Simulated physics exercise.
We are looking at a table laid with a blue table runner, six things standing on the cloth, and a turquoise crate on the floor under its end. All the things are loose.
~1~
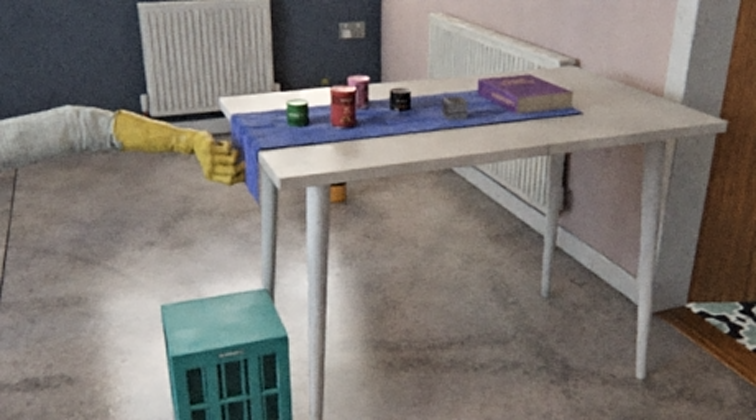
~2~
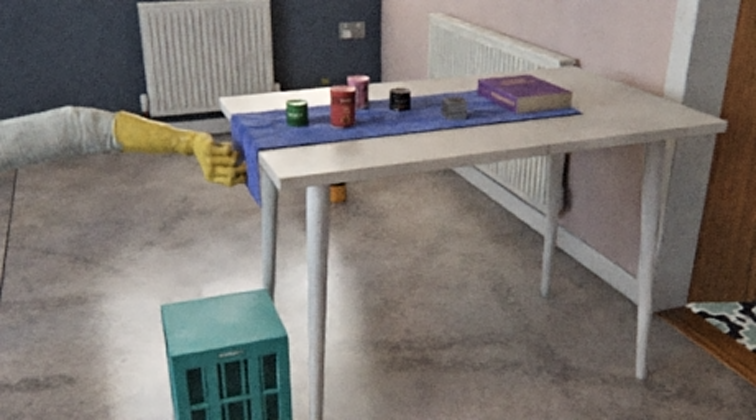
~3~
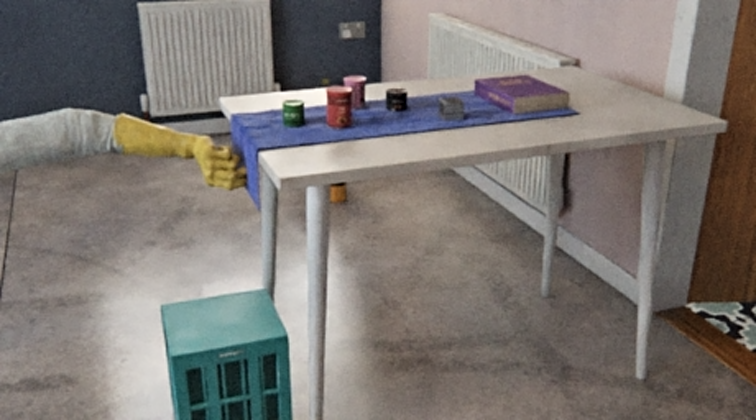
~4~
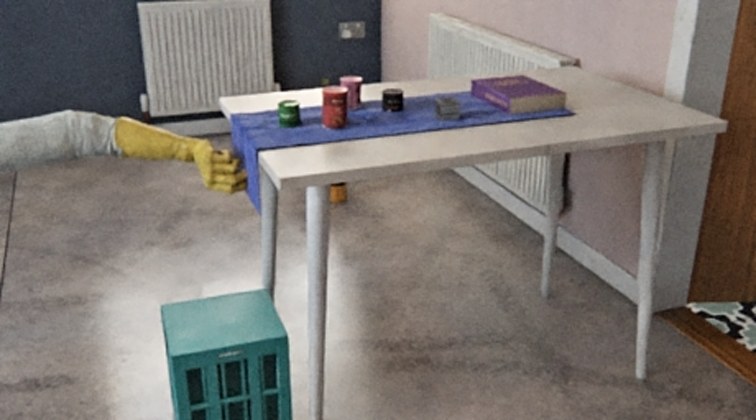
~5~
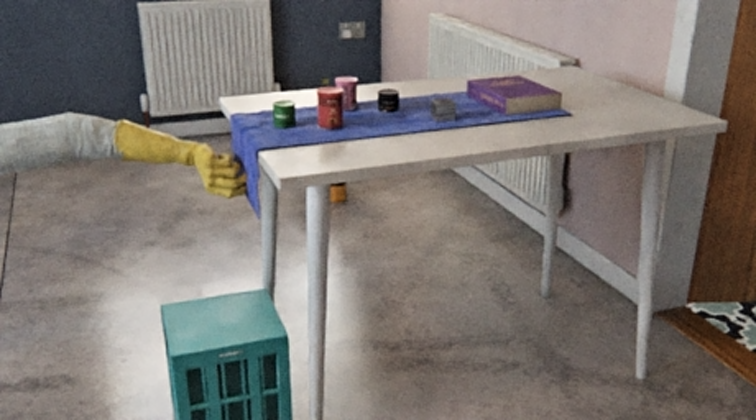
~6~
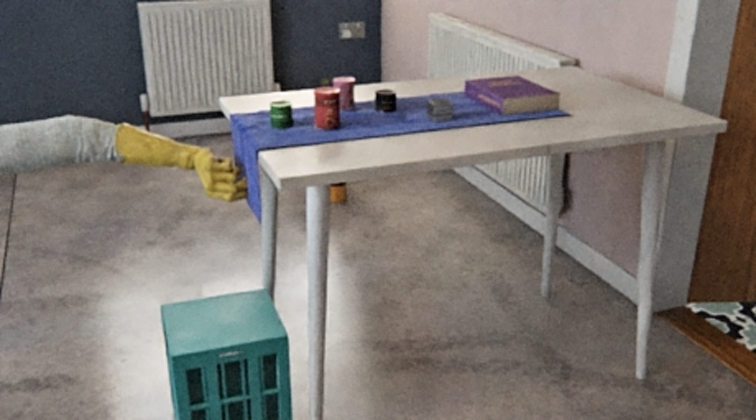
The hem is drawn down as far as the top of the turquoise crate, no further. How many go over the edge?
It carries off three.
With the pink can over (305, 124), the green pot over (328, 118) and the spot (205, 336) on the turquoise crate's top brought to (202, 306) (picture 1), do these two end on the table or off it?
The pink can goes over; the green pot tumbles off.
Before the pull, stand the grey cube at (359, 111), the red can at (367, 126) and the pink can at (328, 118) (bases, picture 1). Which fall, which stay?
The grey cube falls, the red can is carried off, the pink can drops off.
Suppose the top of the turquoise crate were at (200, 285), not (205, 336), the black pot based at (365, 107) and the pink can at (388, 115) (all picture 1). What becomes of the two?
The black pot remains up, the pink can stays on.
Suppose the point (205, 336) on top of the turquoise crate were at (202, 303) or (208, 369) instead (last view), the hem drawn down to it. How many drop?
It would be 2 and 4.
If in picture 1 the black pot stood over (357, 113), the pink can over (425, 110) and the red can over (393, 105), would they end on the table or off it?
The black pot is carried off; the pink can does not fall; the red can survives.
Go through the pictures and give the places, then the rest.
Hem (260, 207); green pot (297, 102); red can (343, 89); pink can (359, 78); black pot (400, 91); grey cube (455, 100); top of the crate (205, 336), in the first frame.
Hem (262, 208); green pot (297, 102), in the second frame.
Hem (260, 212); red can (339, 89), in the third frame.
Hem (261, 216); pink can (351, 79); top of the crate (205, 336), in the fourth frame.
Hem (259, 220); black pot (388, 92), in the fifth frame.
Hem (261, 224); green pot (281, 103); red can (326, 90); pink can (344, 79); black pot (386, 92); grey cube (440, 101), in the sixth frame.
A little later, hem near (249, 254); green pot gone.
Next, hem near (249, 288); green pot and red can gone.
When it is over, hem on the crate; green pot, red can and pink can gone. The answer is three.
